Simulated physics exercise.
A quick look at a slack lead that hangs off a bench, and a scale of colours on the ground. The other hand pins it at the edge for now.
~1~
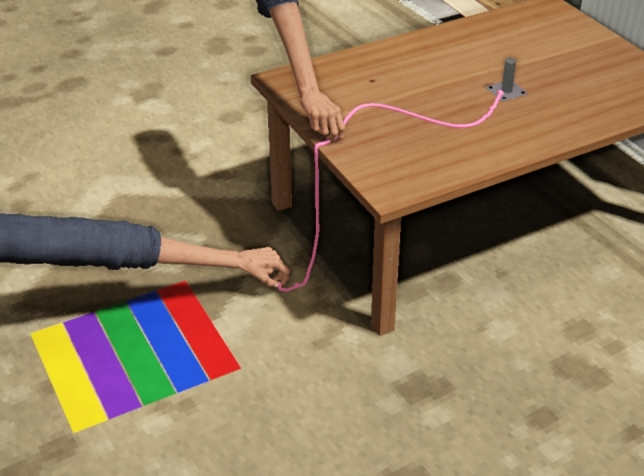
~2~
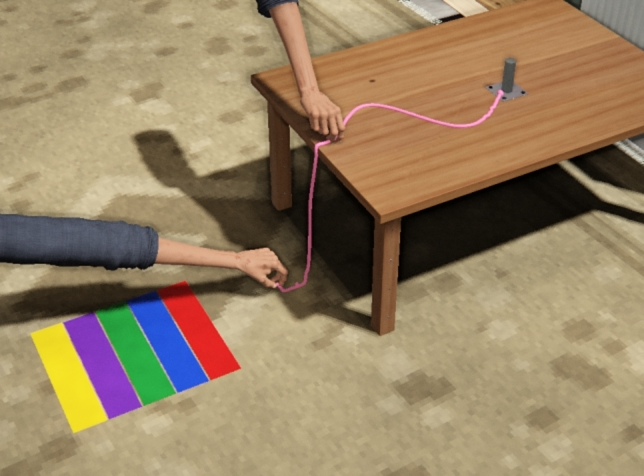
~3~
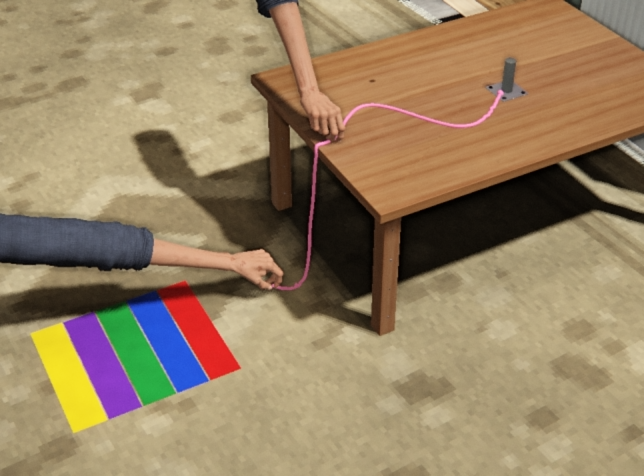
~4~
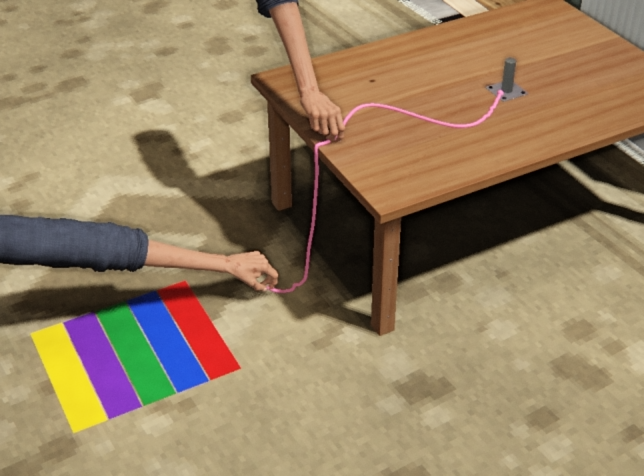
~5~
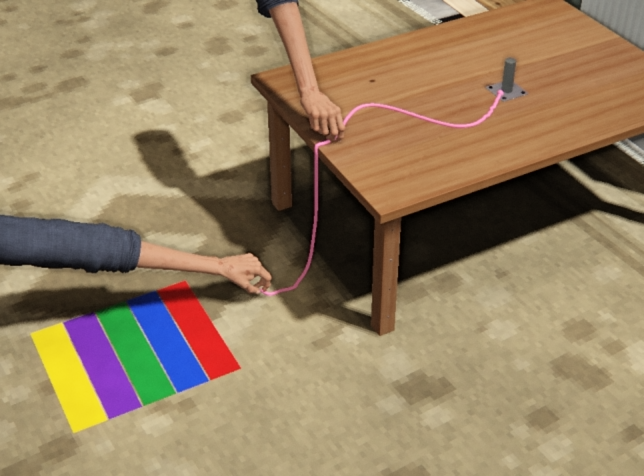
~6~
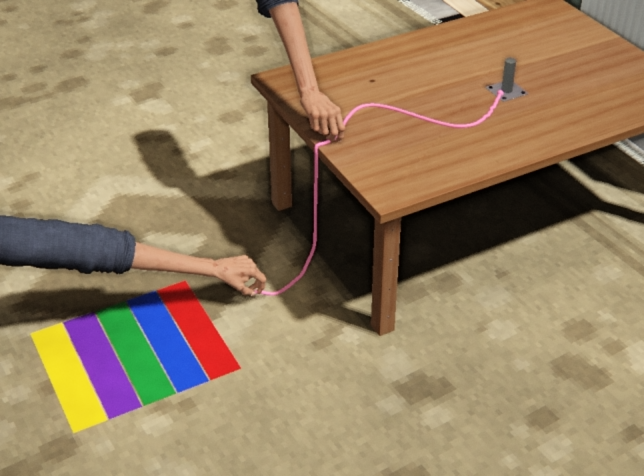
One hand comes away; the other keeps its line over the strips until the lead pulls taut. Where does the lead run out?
The end stops over the purple strip.
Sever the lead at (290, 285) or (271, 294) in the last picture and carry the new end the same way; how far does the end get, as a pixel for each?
Try by try, around (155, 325) and (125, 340).
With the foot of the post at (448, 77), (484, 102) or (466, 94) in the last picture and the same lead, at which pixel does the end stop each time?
Try by try, around (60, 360), (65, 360) and (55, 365).
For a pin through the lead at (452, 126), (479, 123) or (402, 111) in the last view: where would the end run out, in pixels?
In that order: (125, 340), (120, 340) and (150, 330).
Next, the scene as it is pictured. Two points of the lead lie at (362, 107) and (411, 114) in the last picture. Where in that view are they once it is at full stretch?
At (335, 140), then (383, 126).
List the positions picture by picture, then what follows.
End (279, 283); red (216, 357); blue (184, 369); green (151, 382); purple (117, 395); yellow (82, 408), in the first picture.
End (277, 284); lead through (491, 109) (432, 121) (362, 107) (326, 143) (310, 205) (308, 266), in the second picture.
End (273, 286), in the third picture.
End (268, 287); lead through (491, 109) (432, 121) (362, 107) (326, 143) (315, 203) (307, 266), in the fourth picture.
End (261, 290), in the fifth picture.
End (256, 292); lead through (491, 109) (432, 121) (362, 107) (326, 143) (315, 203) (306, 267), in the sixth picture.
Soon after, end near (153, 328); over blue.
After that, end near (119, 340); over green.
At the stop, end near (100, 347); over purple. It gets as far as the purple strip.
